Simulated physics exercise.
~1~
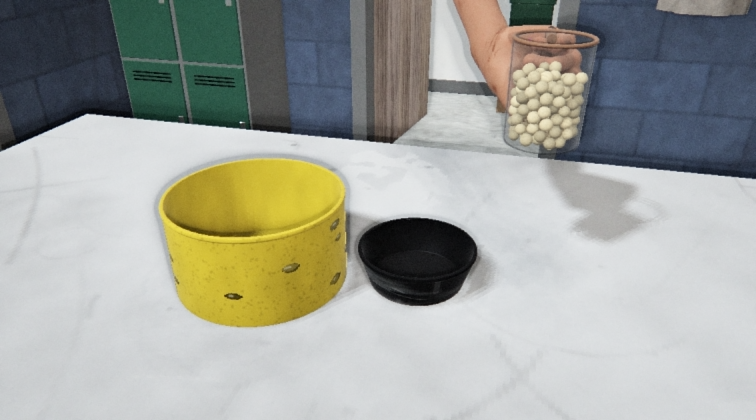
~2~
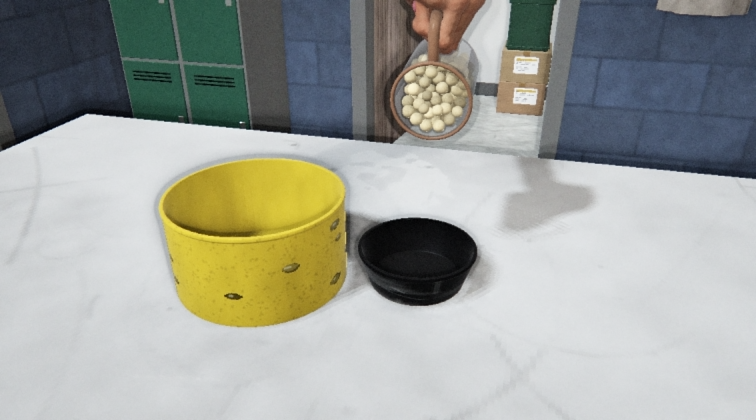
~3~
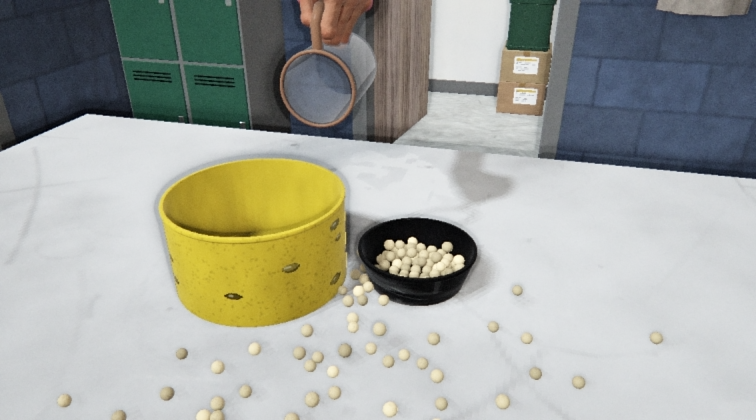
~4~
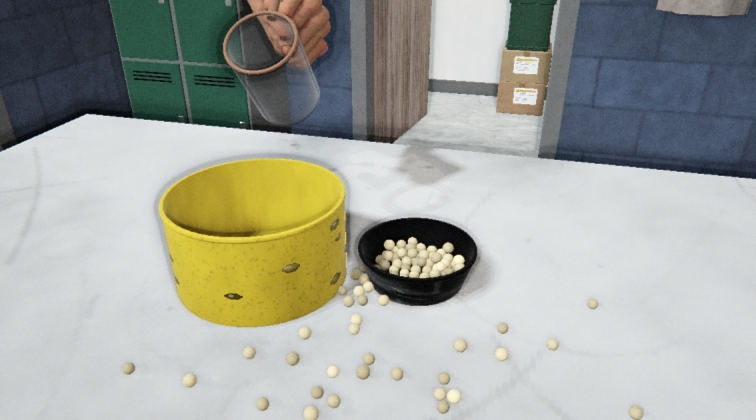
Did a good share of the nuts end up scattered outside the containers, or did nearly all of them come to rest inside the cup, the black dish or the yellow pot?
A good share of the nuts ended up scattered outside on the table, while another good share settled in the black dish. Neither the cup nor the yellow pot held a good share of them.
A hand carried a clear cup of small, pale round nuts leftward behind a yellow pot and a black dish, tipping it over. Many nuts landed in the dish, many others scattered across the white table, and the emptied cup was turned partly back up.
